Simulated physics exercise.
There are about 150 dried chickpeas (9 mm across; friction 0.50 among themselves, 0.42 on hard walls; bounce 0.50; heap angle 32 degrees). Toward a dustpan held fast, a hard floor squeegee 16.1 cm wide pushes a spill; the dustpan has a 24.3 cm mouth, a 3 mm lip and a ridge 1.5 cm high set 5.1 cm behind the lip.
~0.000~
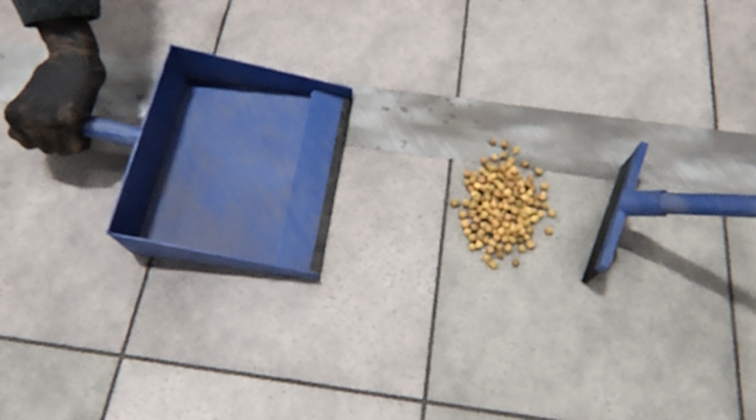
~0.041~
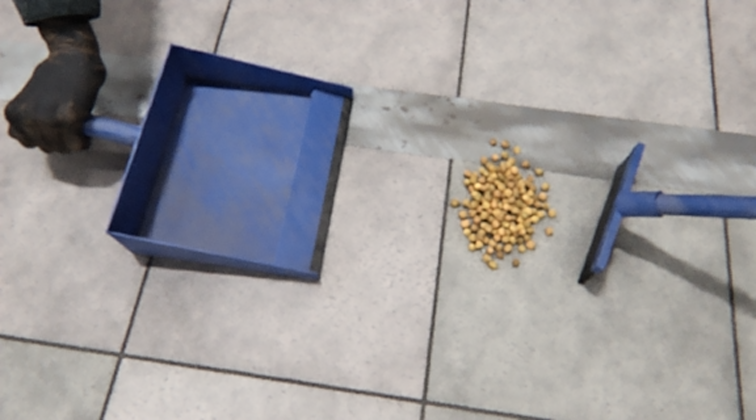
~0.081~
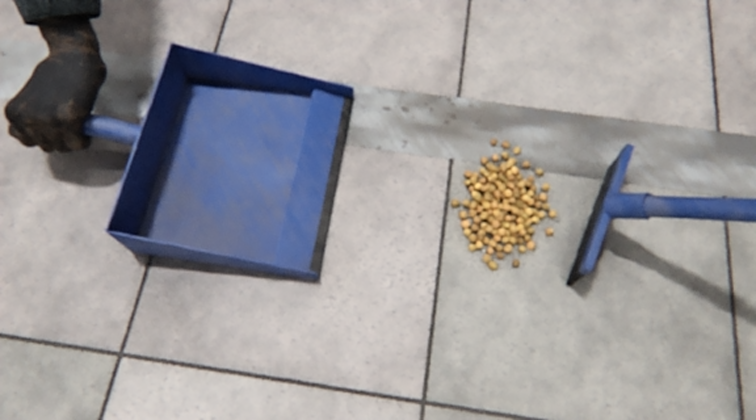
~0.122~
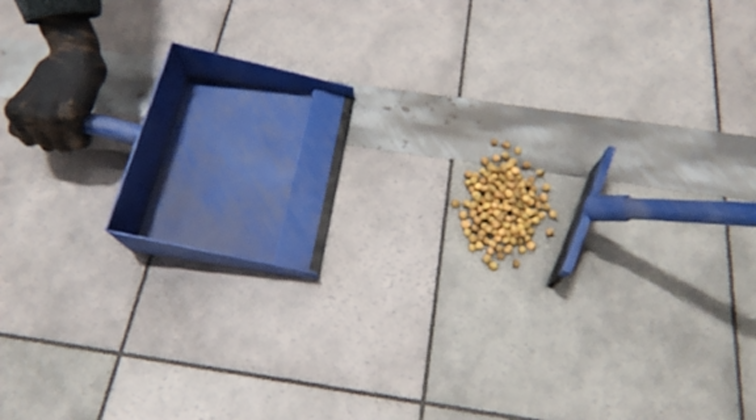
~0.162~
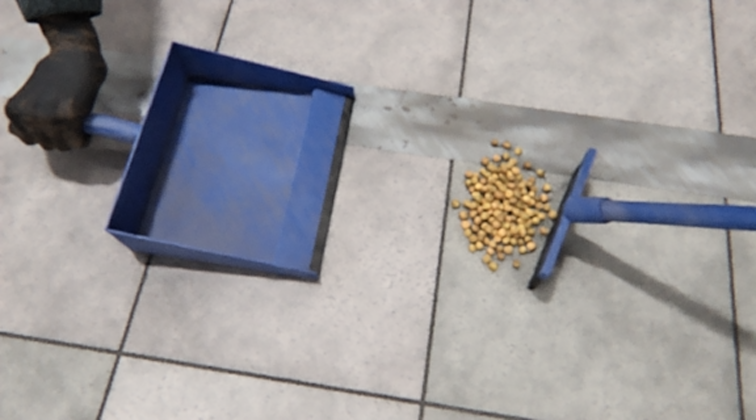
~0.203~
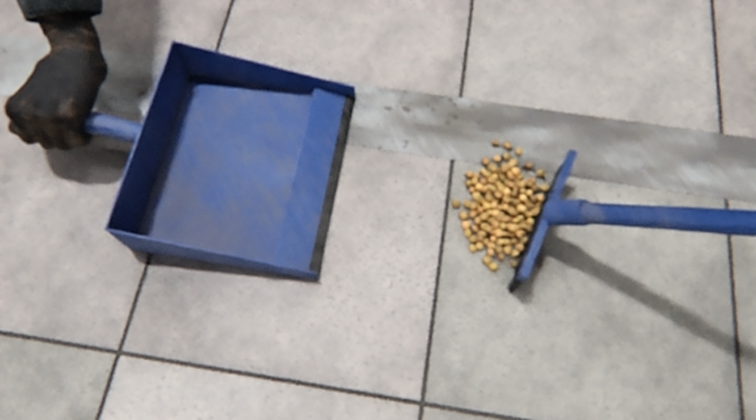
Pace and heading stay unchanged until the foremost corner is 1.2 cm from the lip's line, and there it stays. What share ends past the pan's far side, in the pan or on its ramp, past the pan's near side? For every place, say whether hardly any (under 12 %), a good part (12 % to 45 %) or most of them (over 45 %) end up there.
At the end, far side: A low share. Pan: A low share. Near side: A low share.
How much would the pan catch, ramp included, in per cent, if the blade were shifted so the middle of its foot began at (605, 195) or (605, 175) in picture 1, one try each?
Around 10 percent, then around 10 percent.
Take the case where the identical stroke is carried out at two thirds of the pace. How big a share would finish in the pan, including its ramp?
Roughly 0 in a hundred.
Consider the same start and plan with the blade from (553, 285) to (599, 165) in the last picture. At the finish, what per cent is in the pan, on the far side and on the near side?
Per cent by place - pan 0, far side 0, near side 5.
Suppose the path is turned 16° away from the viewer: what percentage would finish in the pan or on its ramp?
In that case around 20 per cent.
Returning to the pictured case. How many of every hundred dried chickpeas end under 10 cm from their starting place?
That share is some 25 percent.
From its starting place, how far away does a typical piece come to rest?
The figure is about 16 cm.
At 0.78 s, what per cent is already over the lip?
Over the lip by then: Approx. 5 %.
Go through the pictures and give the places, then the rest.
The first frame shows blade from (601, 267) to (640, 150), moved 0.0 cm, 0 of the pieces shifted so far; middle of the pieces at (505, 202); pan at (233, 170).
The second frame shows blade from (597, 268) to (637, 151), moved 0.5 cm, 0 of the pieces shifted so far; middle of the pieces at (505, 203).
The third frame shows blade from (585, 269) to (626, 152), moved 1.8 cm, 0 of the pieces shifted so far; middle of the pieces at (506, 203).
The fourth frame shows blade from (565, 272) to (608, 154), moved 4.0 cm, 0 of the pieces shifted so far; middle of the pieces at (506, 203).
The fifth frame shows blade from (544, 274) to (589, 156), moved 6.2 cm, 1 of the pieces shifted so far; middle of the pieces at (506, 203).
The sixth frame shows blade from (522, 276) to (570, 158), moved 8.5 cm, 43 of the pieces shifted so far; middle of the pieces at (504, 204); pan at (234, 167). Its pace works out near 0.56 m/s, heading 13 degrees towards the viewer's side.
After 0.39 s, middle of the blade 14 cm from the lip; 0 % over the lip, far side 0 %, near side 0 %.
After 0.52 s, middle of the blade 7 cm from the lip; 0 % over the lip, far side 0 %, near side 0 %.
After 0.78 s, middle of the blade 4 cm from the lip; 5 % over the lip, far side 0 %, near side 0 %.
In the end, at 1.1 s, far side 0 %, pan 10 %, near side 0 %, in front of the lip or behind the blade 90 %.
